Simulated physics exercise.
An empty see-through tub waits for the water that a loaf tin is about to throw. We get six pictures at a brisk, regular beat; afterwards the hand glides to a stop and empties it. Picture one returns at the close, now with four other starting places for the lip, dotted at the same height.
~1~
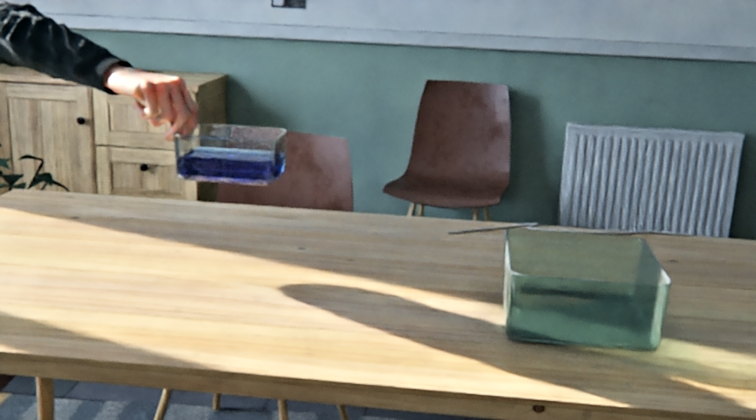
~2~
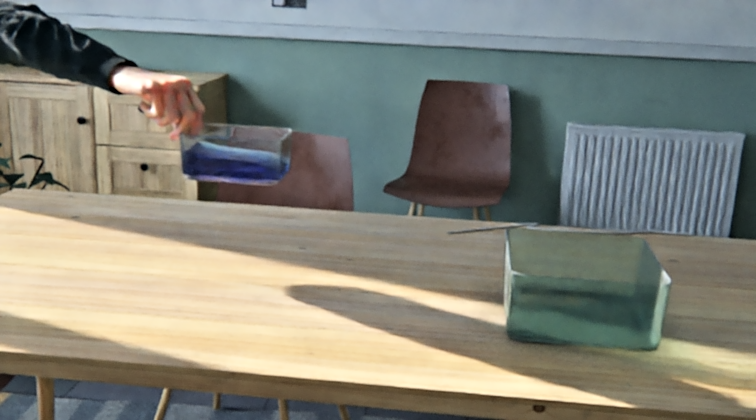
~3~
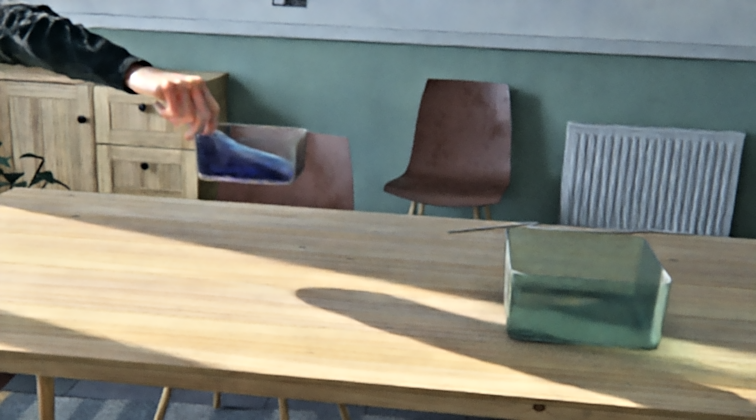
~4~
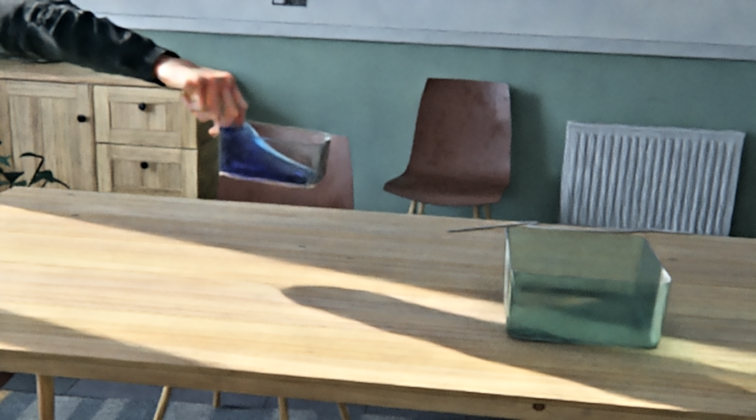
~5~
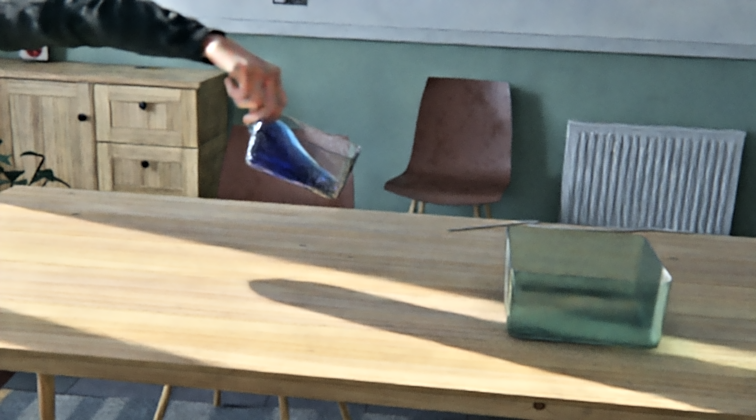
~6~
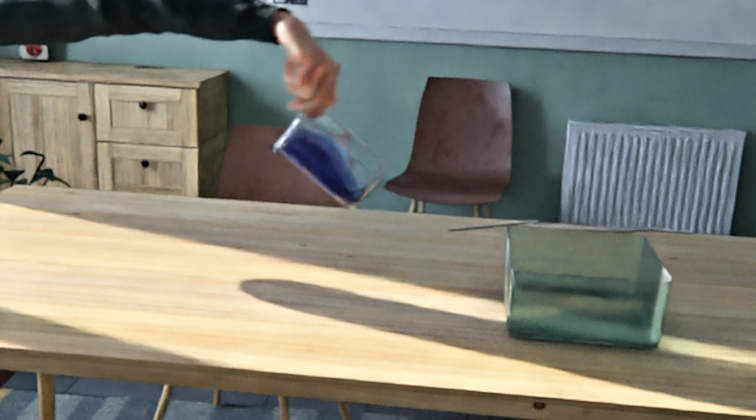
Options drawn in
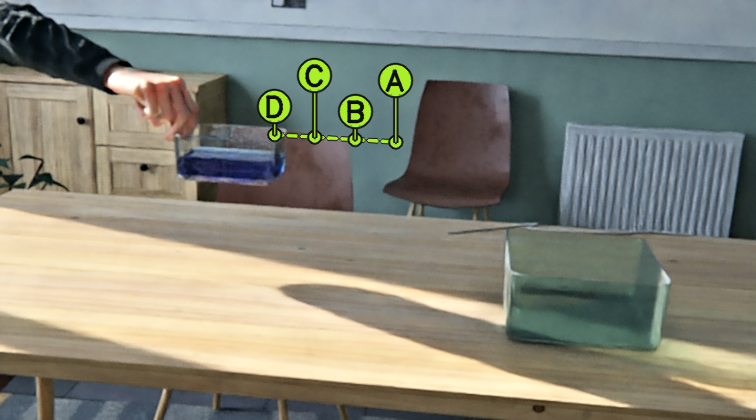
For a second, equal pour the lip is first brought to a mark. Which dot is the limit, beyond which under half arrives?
Go for C.
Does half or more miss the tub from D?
Yes, it does.
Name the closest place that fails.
That would be D.
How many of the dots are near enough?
Three.
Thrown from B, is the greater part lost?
No, not at all.
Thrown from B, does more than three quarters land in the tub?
Yes.
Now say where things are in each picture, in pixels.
Upright, lip at (279, 135); tub from (505, 337) to (659, 349); nothing has left yet.
Upright, lip at (285, 135); nothing has left yet.
Upright, lip at (300, 134); nothing has left yet.
Tipped about 5°, lip at (325, 140); water is over the rim, down to (235, 125).
Tipped about 18°, lip at (356, 153); water is over the rim, down to (258, 127).
Tipped about 38°, lip at (385, 172); water is over the rim, down to (279, 146).
On the marked copy, A at (395, 142); B at (355, 139); C at (314, 137); D at (274, 134).
If A is chosen, about 78 % lands in the tub, 3 % falls short and 19 % goes beside or beyond.
If B is chosen, about 89 % lands in the tub, 8 % falls short and 4 % goes beside or beyond.
If C is chosen, about 70 % lands in the tub, 24 % falls short and 5 % goes beside or beyond.
If D is chosen, about 27 % lands in the tub, 64 % falls short and 9 % goes beside or beyond.
